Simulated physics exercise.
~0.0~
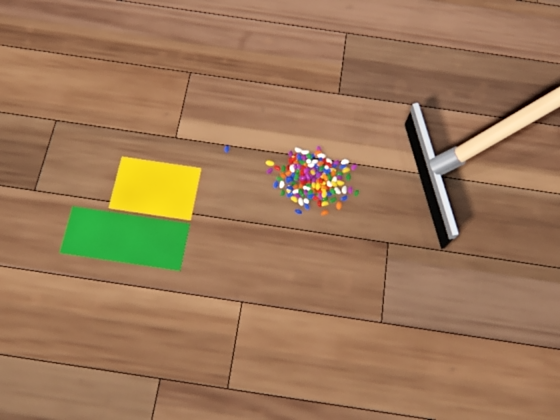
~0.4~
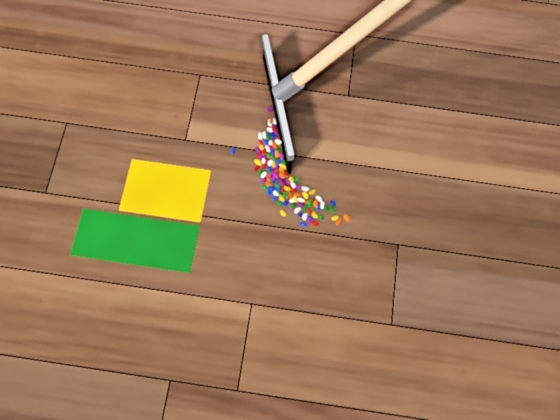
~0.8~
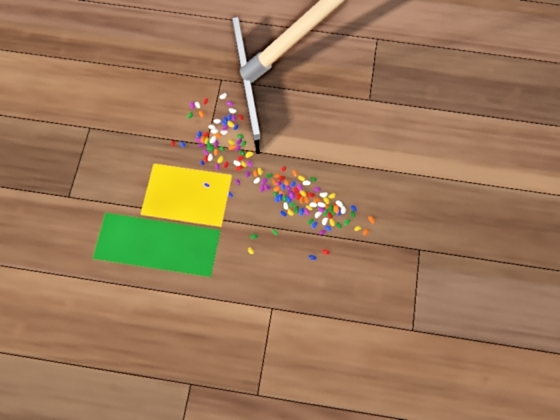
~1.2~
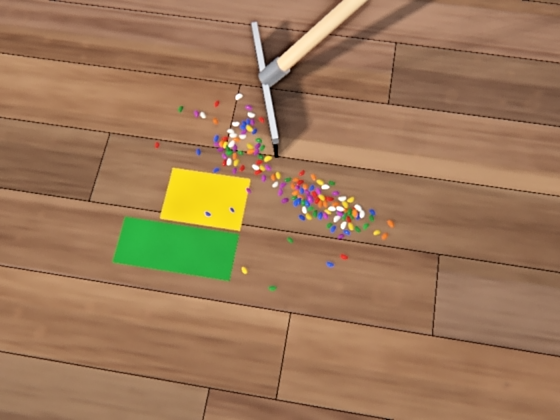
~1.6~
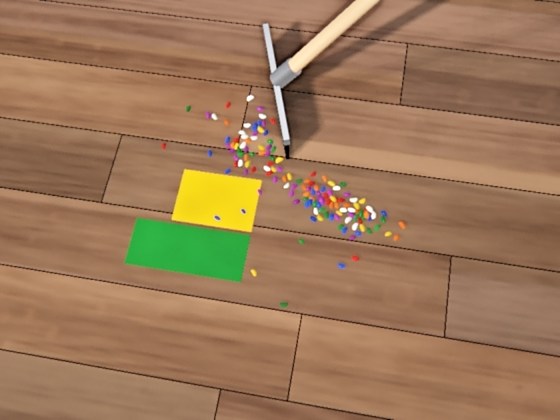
A squeegee sweeps left through a pile of colourful jelly beans on a wooden floor, leaving them scattered beside yellow and green sheets.
